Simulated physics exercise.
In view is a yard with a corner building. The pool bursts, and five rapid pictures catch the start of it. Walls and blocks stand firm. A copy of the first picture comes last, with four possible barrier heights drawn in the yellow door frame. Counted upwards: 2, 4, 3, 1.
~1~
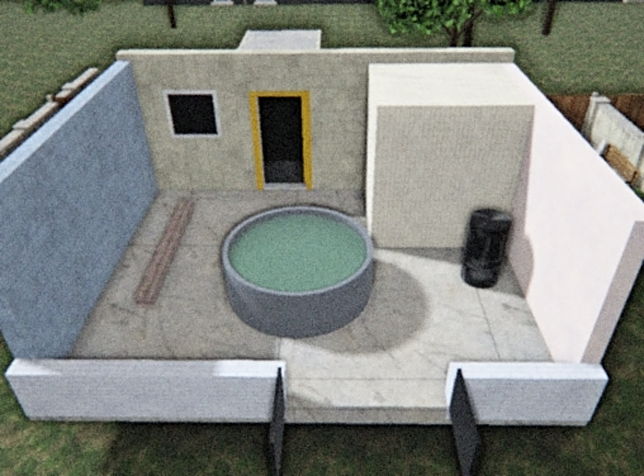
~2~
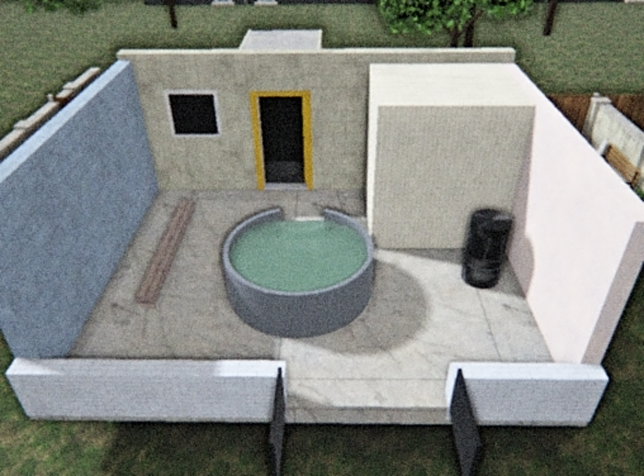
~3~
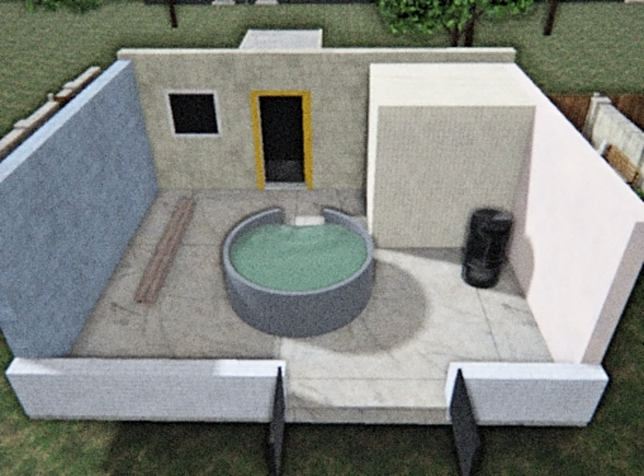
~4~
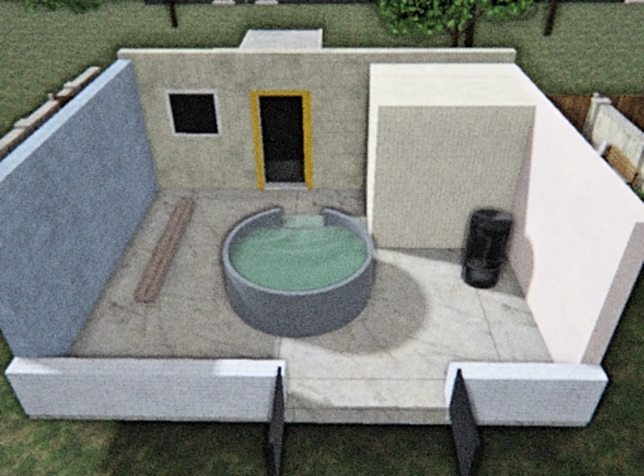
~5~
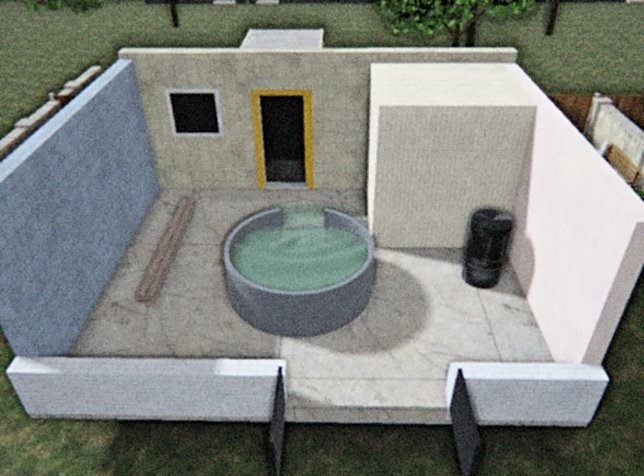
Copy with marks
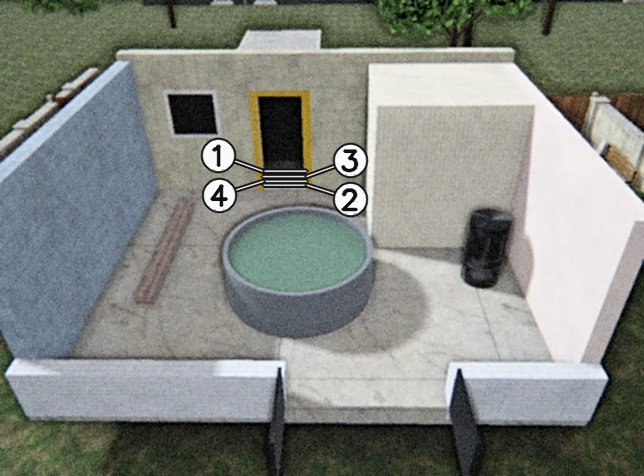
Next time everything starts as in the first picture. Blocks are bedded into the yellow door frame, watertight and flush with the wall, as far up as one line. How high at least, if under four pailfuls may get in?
That is mark 3.
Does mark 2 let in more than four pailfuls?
Yes, it does.
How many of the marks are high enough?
Two of them.
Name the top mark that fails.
Here it is mark 4.
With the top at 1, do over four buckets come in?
No, not at all.
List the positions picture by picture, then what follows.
Water in the pool at rest, its middle at (298, 250); foot of the yellow doorway at (285, 190); open gate at (368, 359), in the first frame.
Water covers 1 % of the ground, its front hidden from here, in the second frame.
Water covers 3 % of the ground, its front hidden from here, in the third frame.
Water covers 6 % of the ground, its front hidden from here, in the fourth frame.
In the fifth frame, 11 % of the ground under water, visible out to (299, 202).
In white, 1 at (284, 171); 2 at (285, 185); 3 at (284, 176); 4 at (285, 181); from the bottom up 2, 4, 3, 1.
With 1, nothing gets over.
With 2, dozens of bucketfuls pour in.
With 3, a bucket or two gets in.
With 4, about 12 bucketfuls get in.
